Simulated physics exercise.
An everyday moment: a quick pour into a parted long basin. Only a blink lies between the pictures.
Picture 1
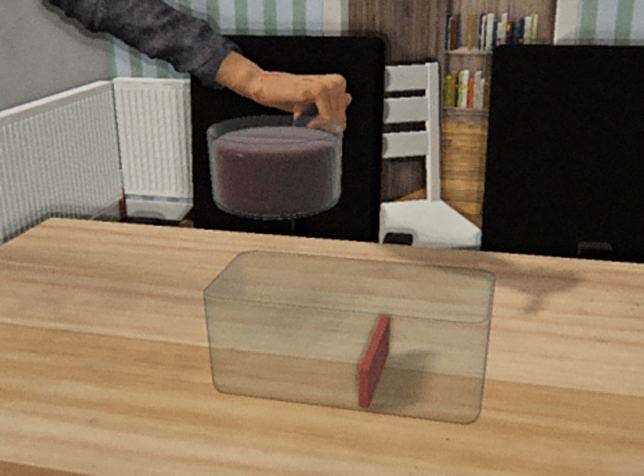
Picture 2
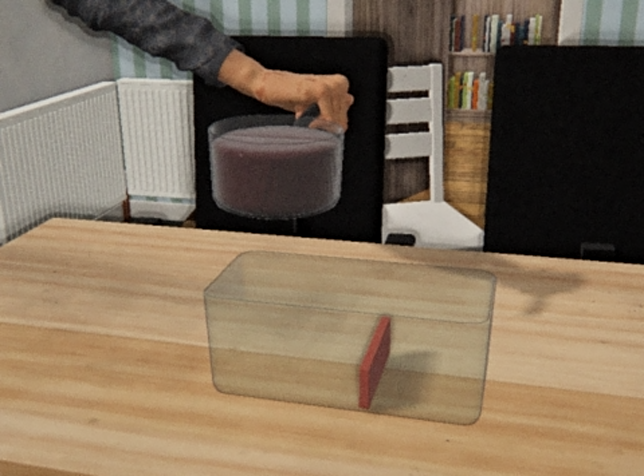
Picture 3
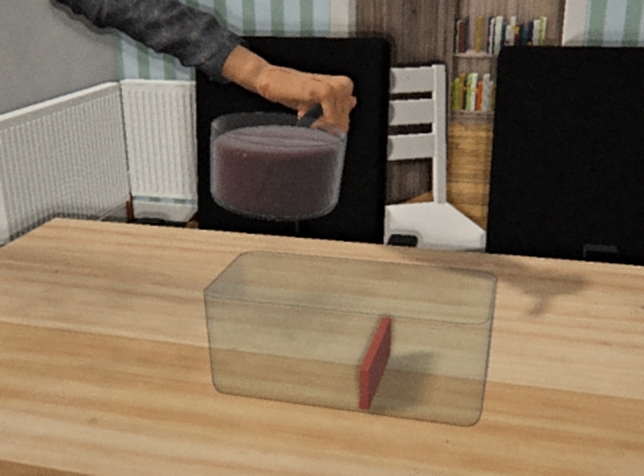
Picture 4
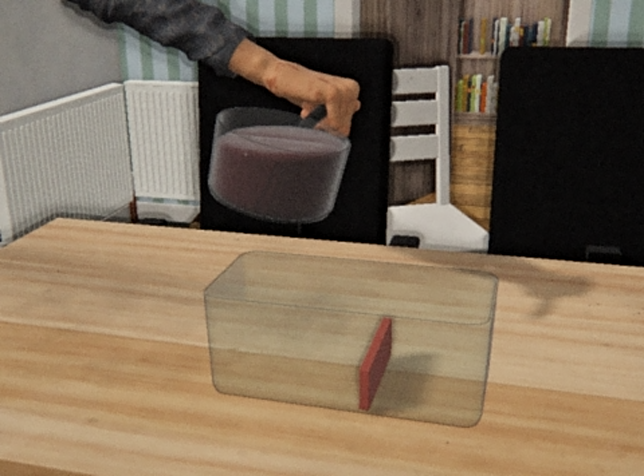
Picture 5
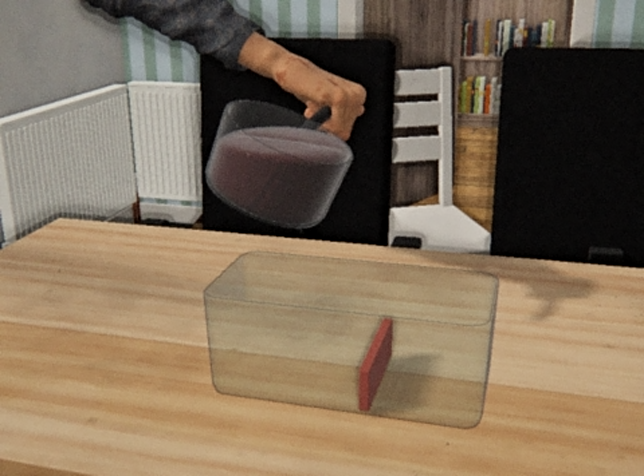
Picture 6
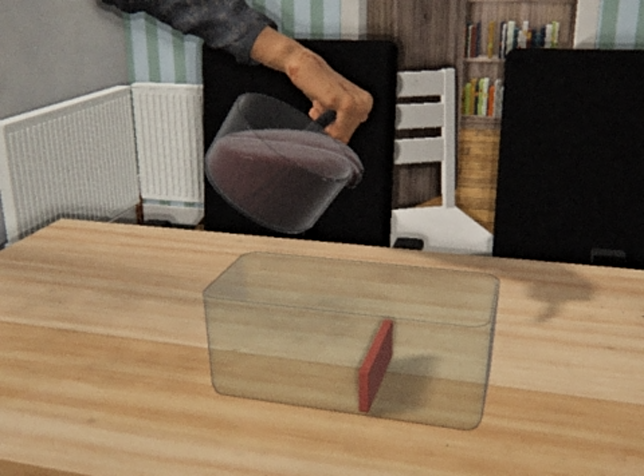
Above a divided clear basin on a wooden table, a hand tilts a bowl of dark liquid rightward.
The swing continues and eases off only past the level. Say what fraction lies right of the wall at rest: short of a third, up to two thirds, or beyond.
The share right of the wall is from a third to two thirds.
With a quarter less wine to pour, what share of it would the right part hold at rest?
Near 40 %.
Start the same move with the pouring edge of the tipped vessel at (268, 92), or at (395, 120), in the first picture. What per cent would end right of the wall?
First some 15, then 75 per cent.
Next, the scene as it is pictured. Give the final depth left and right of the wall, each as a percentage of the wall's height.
Near 40 on the left, 60 on the right.
A moment on, the tilt is 100° and 26 per cent is still to pour, 2 is left of the wall and 34 right of it.
Next, the tilt is 112° and 4 per cent is still to pour, 31 is left of the wall and 51 right of it.
Then the tilt is 112° and 0 per cent is still to pour, 47 is left of the wall and 50 right of it.
Later the tilt is 112° and 0 per cent is still to pour, 50 is left of the wall and 48 right of it.
In the end 50 per cent lies left of the wall, 47 right of it and 2 outside.
